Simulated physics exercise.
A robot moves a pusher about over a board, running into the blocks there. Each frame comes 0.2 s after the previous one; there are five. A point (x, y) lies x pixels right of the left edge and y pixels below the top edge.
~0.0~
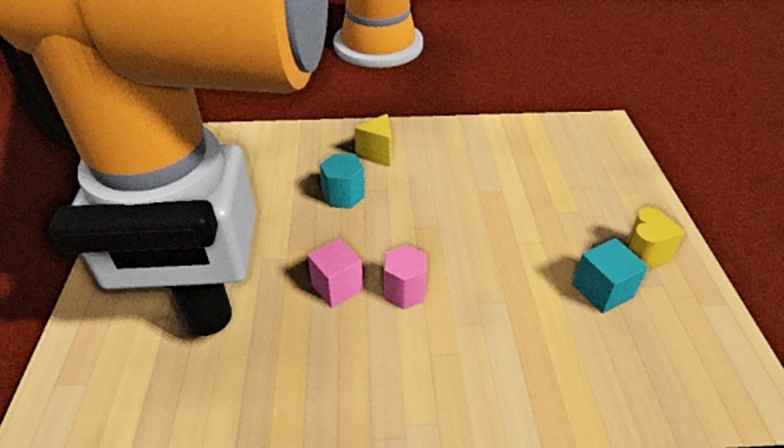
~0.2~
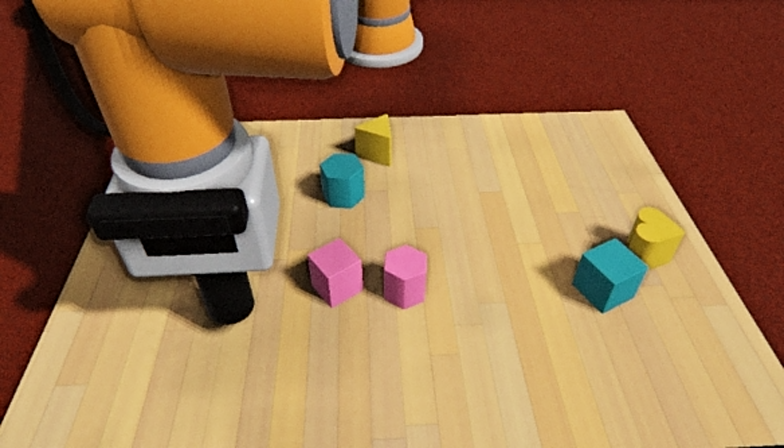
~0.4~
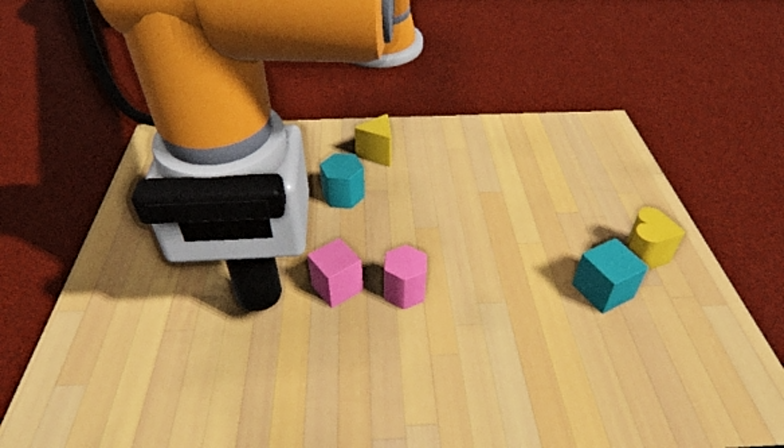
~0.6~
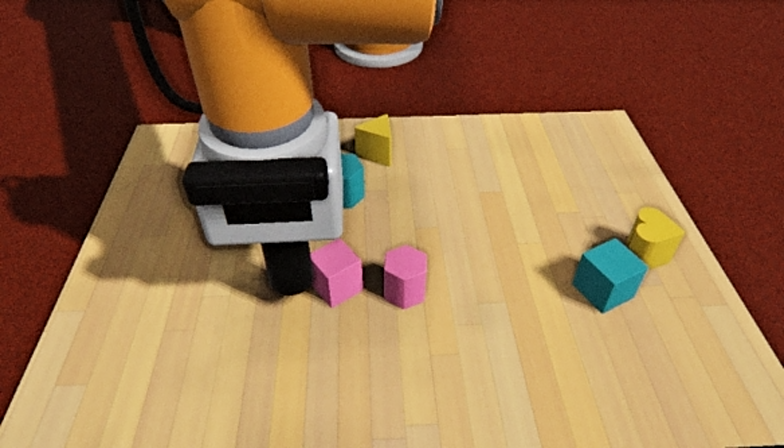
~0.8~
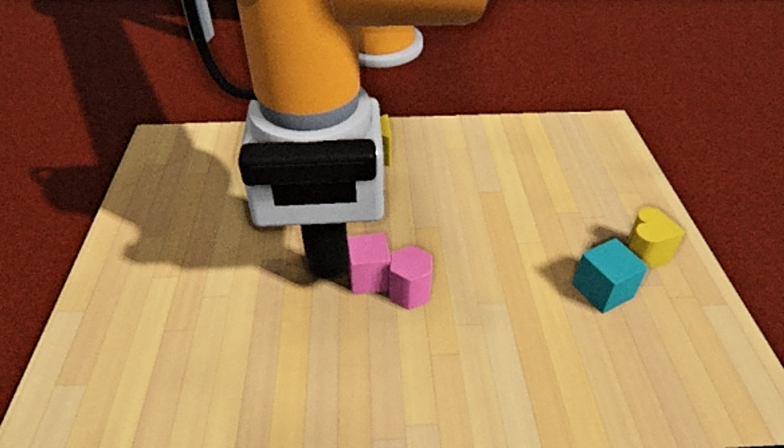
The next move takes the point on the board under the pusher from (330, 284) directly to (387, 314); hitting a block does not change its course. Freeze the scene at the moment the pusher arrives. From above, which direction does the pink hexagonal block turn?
Rotates clockwise.
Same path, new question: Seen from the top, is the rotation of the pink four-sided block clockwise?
No, it doesn't check out.
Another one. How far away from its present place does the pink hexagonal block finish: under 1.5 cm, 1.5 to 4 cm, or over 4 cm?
It shifts 1.5 to 4 cm.
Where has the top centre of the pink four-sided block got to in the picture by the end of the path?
Just about (399, 251).
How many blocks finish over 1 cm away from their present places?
2.
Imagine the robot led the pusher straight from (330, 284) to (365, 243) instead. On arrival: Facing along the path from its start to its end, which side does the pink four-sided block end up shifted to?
Rightward.
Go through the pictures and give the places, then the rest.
In the first picture, tip of the pusher (209, 319), middles of tops, pink four-sided block (334, 257), pink hexagonal block (406, 261).
In the second picture, pusher (232, 308), nothing pushed.
In the third picture, pusher (260, 295), nothing pushed.
In the fourth picture, pusher (292, 281), nothing pushed.
In the fifth picture, pusher (328, 264), pink four-sided block (368, 248), pink hexagonal block (411, 262).
On the path given first. Halfway along, pusher (358, 279); pink four-sided block (394, 251), turned 40° anticlockwise; pink hexagonal block (438, 260), turned 30° clockwise.
At the end, pusher (386, 294); pink four-sided block (399, 251), turned 50° anticlockwise; pink hexagonal block (441, 260), turned 35° clockwise.
